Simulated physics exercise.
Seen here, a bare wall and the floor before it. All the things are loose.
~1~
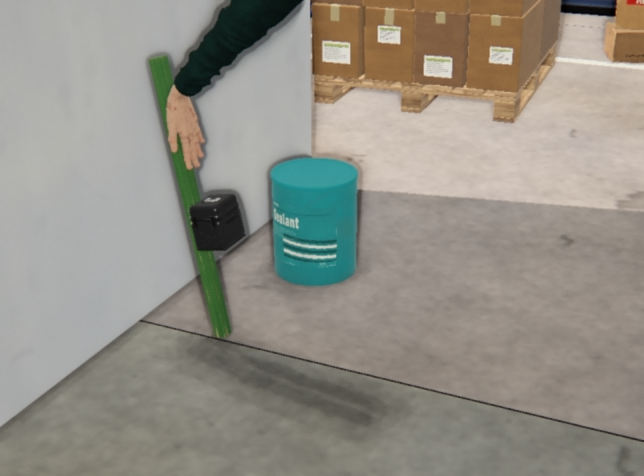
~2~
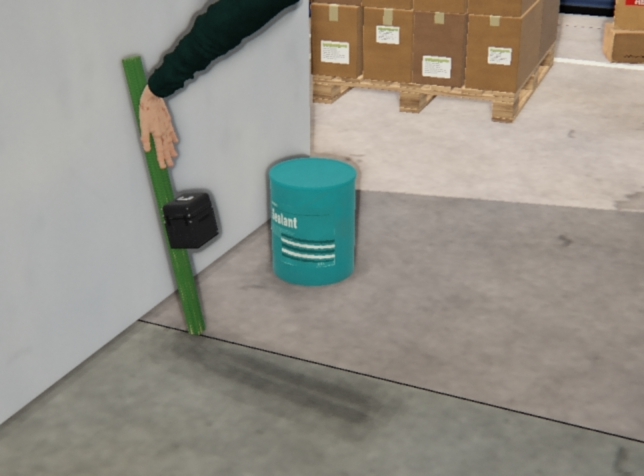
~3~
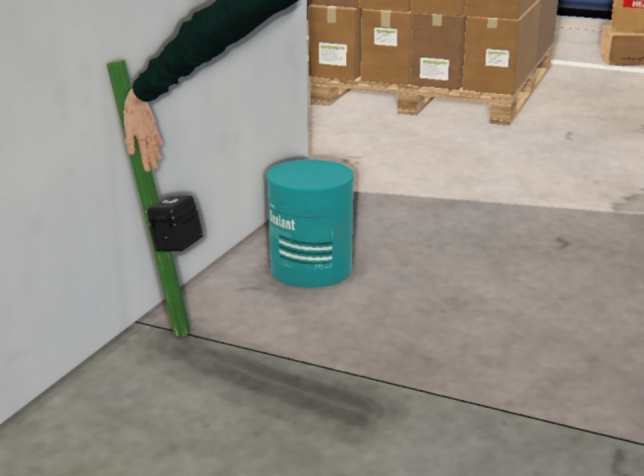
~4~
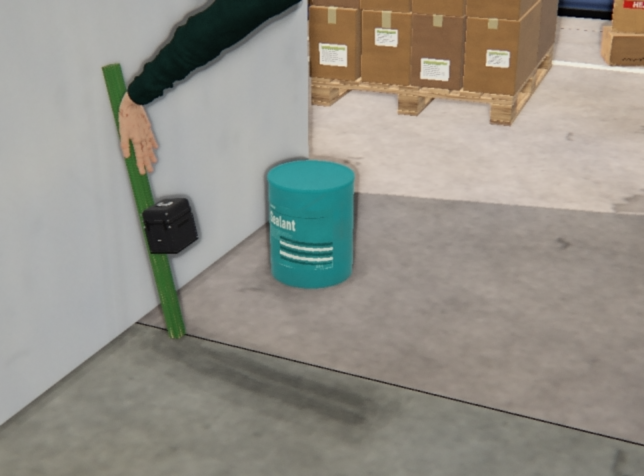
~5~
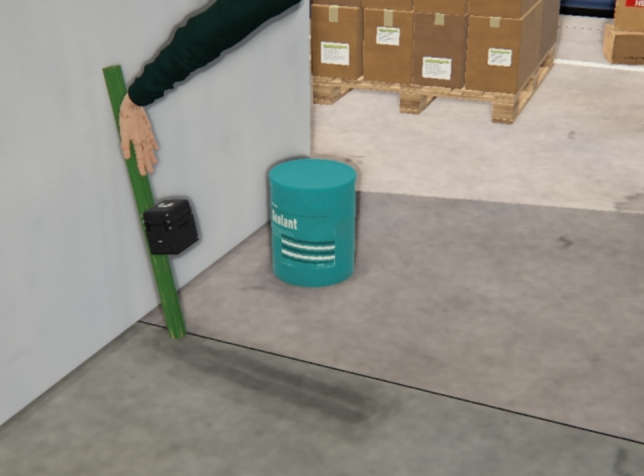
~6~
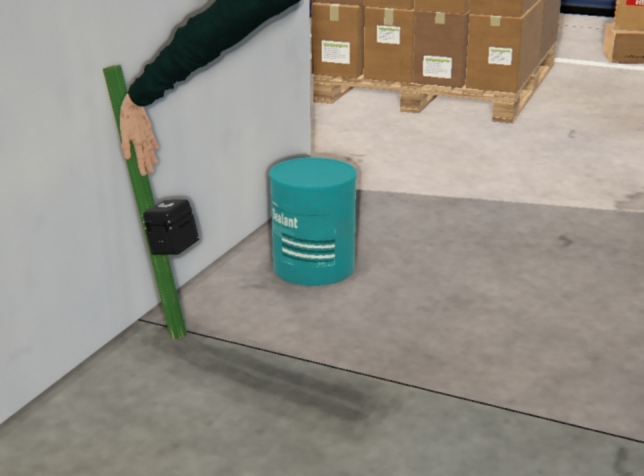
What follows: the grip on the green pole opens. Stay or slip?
Here the pole stays up.
Then, 0.20 s after the last picture, nothing has stirred.
Then, 0.50 s after the last picture, green pole resting near (147, 208).
At rest, both in place. Seen from the same camera at the end, green pole near (147, 208). The pole holds.
